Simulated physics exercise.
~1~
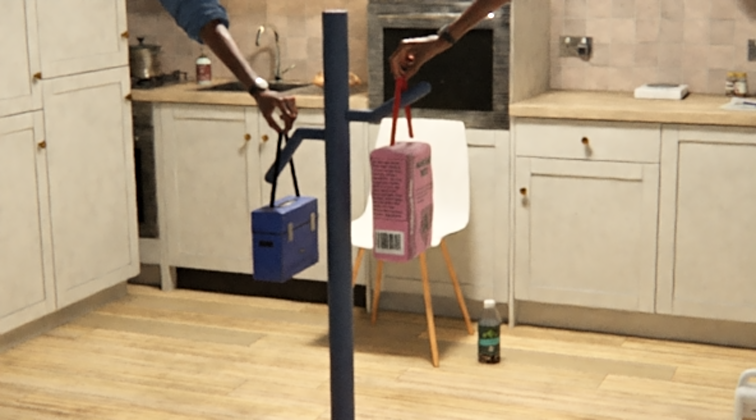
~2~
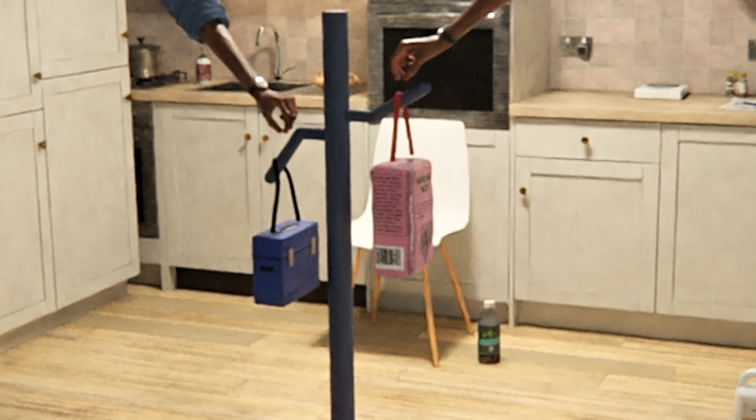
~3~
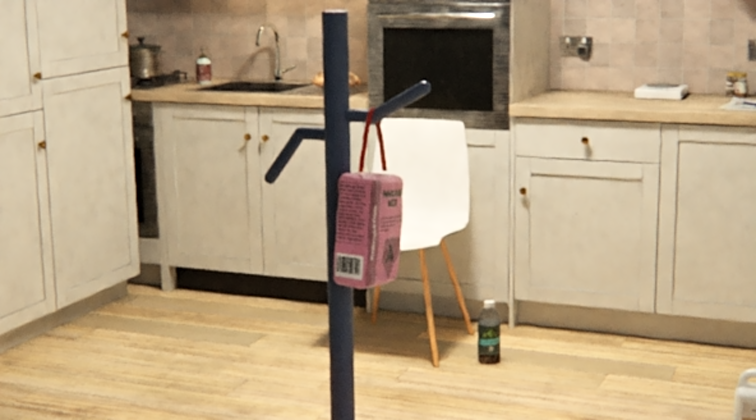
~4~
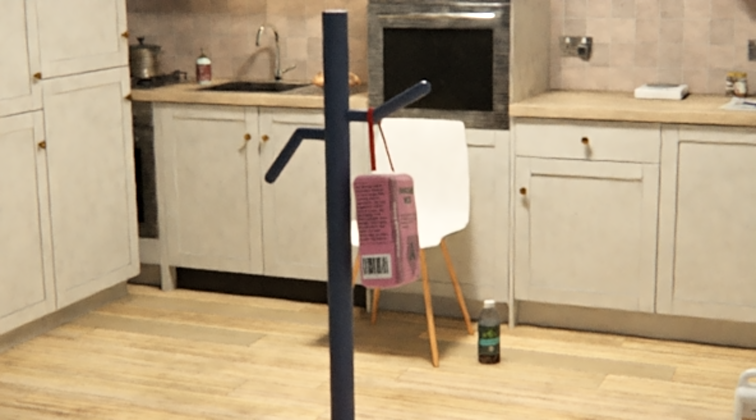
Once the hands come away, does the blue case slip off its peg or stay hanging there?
The blue case slips off the downward-sloping left peg, while the pink sack stays hanging on the right one.
